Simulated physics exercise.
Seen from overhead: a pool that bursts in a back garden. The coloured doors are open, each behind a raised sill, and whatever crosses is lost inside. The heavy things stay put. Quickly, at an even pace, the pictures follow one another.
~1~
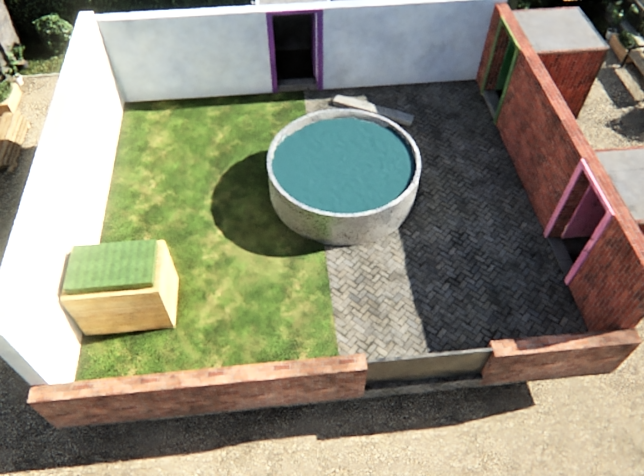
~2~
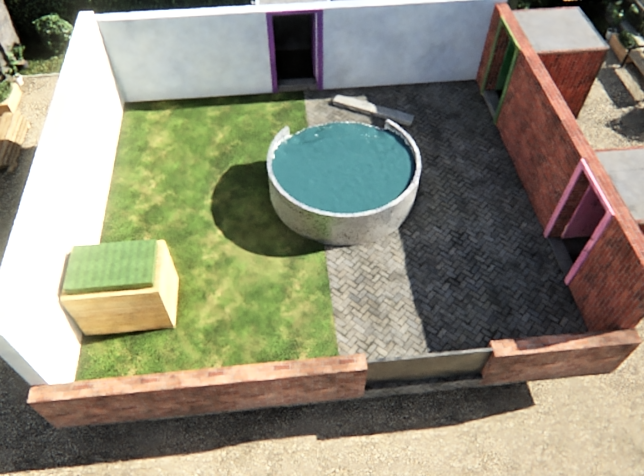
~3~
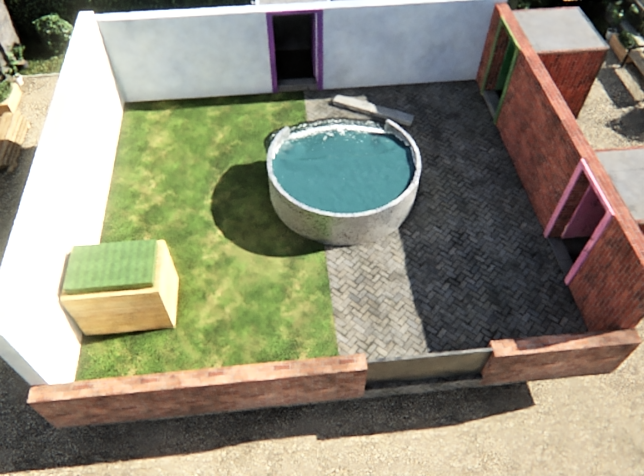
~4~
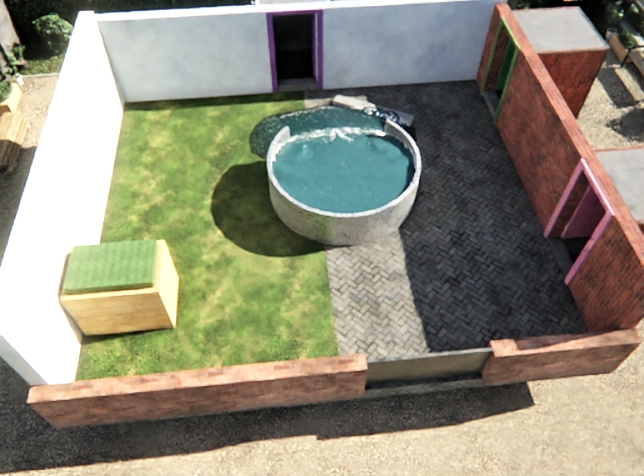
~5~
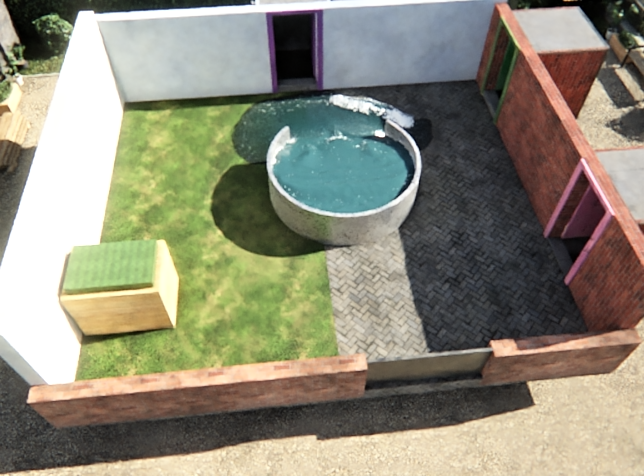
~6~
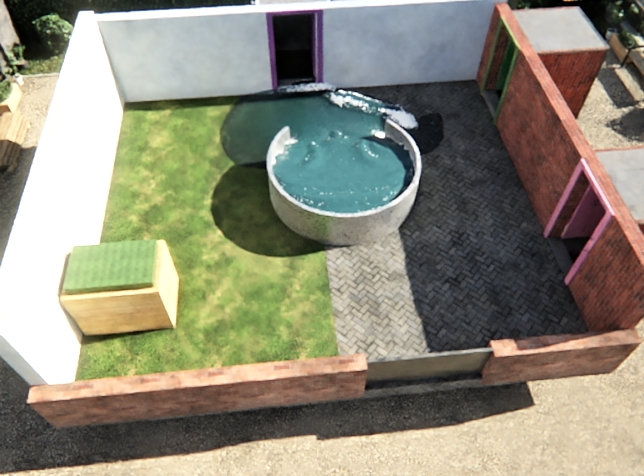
Water pours from a gap in the round pool's far side and spreads across the garden.
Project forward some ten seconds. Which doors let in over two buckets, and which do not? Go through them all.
Purple door - over two buckets, pink door - not over two, green door - over two buckets.
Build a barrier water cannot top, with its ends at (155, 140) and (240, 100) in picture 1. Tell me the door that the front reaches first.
I'd say the one in purple.
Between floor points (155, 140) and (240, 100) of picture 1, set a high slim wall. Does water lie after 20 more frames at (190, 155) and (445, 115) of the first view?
First point soaked, second point soaked.
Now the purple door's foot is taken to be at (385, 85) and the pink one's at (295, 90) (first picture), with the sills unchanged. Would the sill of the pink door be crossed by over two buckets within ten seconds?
The pink door goes above.
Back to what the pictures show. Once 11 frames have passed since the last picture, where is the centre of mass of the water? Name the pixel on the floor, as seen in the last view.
I'd say around (335, 143).
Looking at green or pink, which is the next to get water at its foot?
Answer: The door marked green.
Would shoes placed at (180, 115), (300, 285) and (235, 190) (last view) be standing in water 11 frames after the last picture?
First spot inundated, second not wet, third not wet.
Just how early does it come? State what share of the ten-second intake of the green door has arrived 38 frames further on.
Around 100 %.
A moment on, water covers 25 % of the floor; the purple door over two buckets in, the pink door not reached, the green door not reached.
Next, water covers 30 % of the floor; the purple door far over two buckets in, the pink door not reached, the green door wet at the sill, nothing in.
Then, water covers 40 % of the floor; the purple door far over two buckets in, the pink door not reached, the green door over two buckets in.
Later, water covers 75 % of the floor; the purple door far over two buckets in, the pink door under two buckets in, the green door over two buckets in.
In the end, water covers 95 % of the floor; the purple door far over two buckets in, the pink door under two buckets in, the green door over two buckets in.
